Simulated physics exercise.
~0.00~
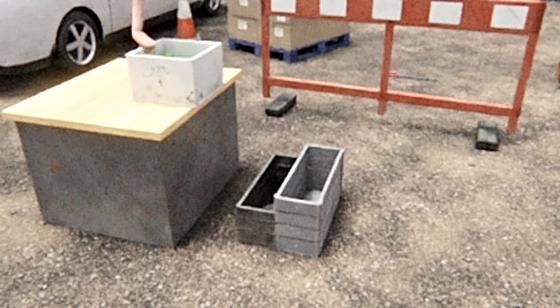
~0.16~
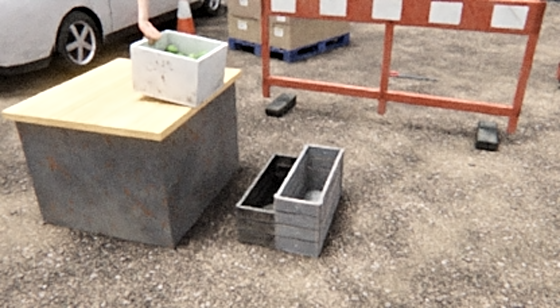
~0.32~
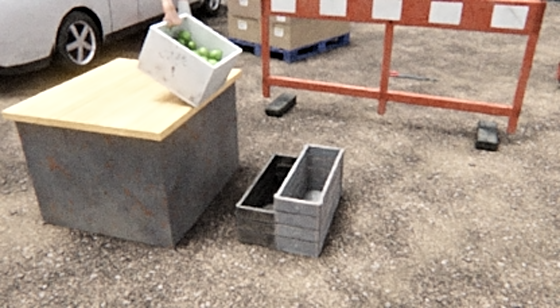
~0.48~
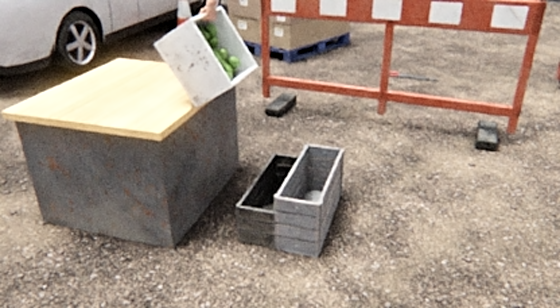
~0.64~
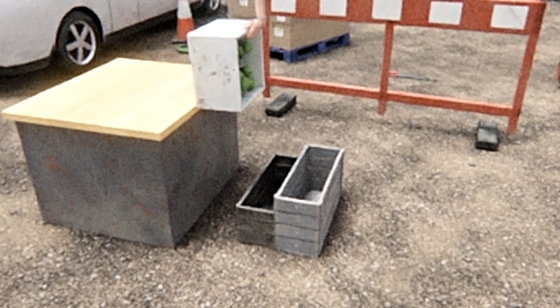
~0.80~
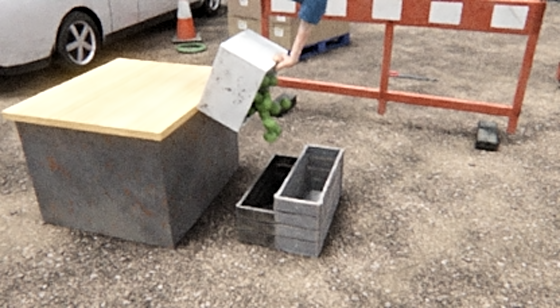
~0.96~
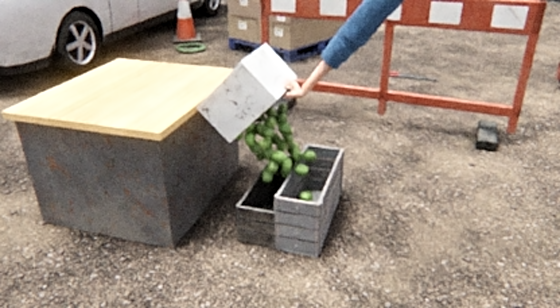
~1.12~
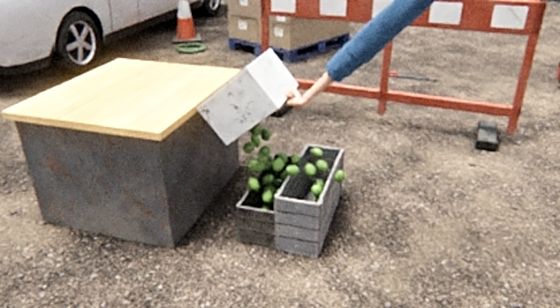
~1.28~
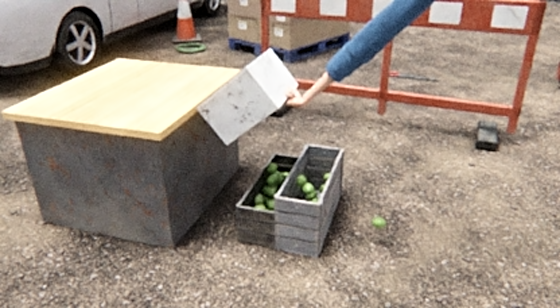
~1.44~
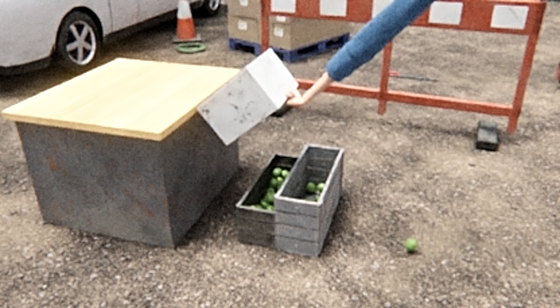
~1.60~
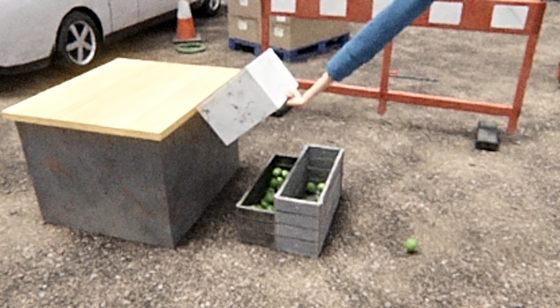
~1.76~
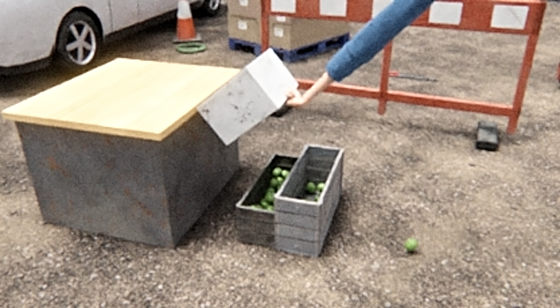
At the start, a white tote sits on a light wooden bench top, with a black tub and a grey bin standing side by side on the gravel to the right. A hand lifts and tips the tote to the right, showing the green limes inside. As it tilts past the edge, an arm in a blue sleeve holds it and the limes tumble out in a stream. They drop into both containers, while one lands beyond the grey bin and rolls a little to the right. Finally the tote stays upturned, most limes lie in the black tub, fewer in the grey bin, and one rests on the ground.
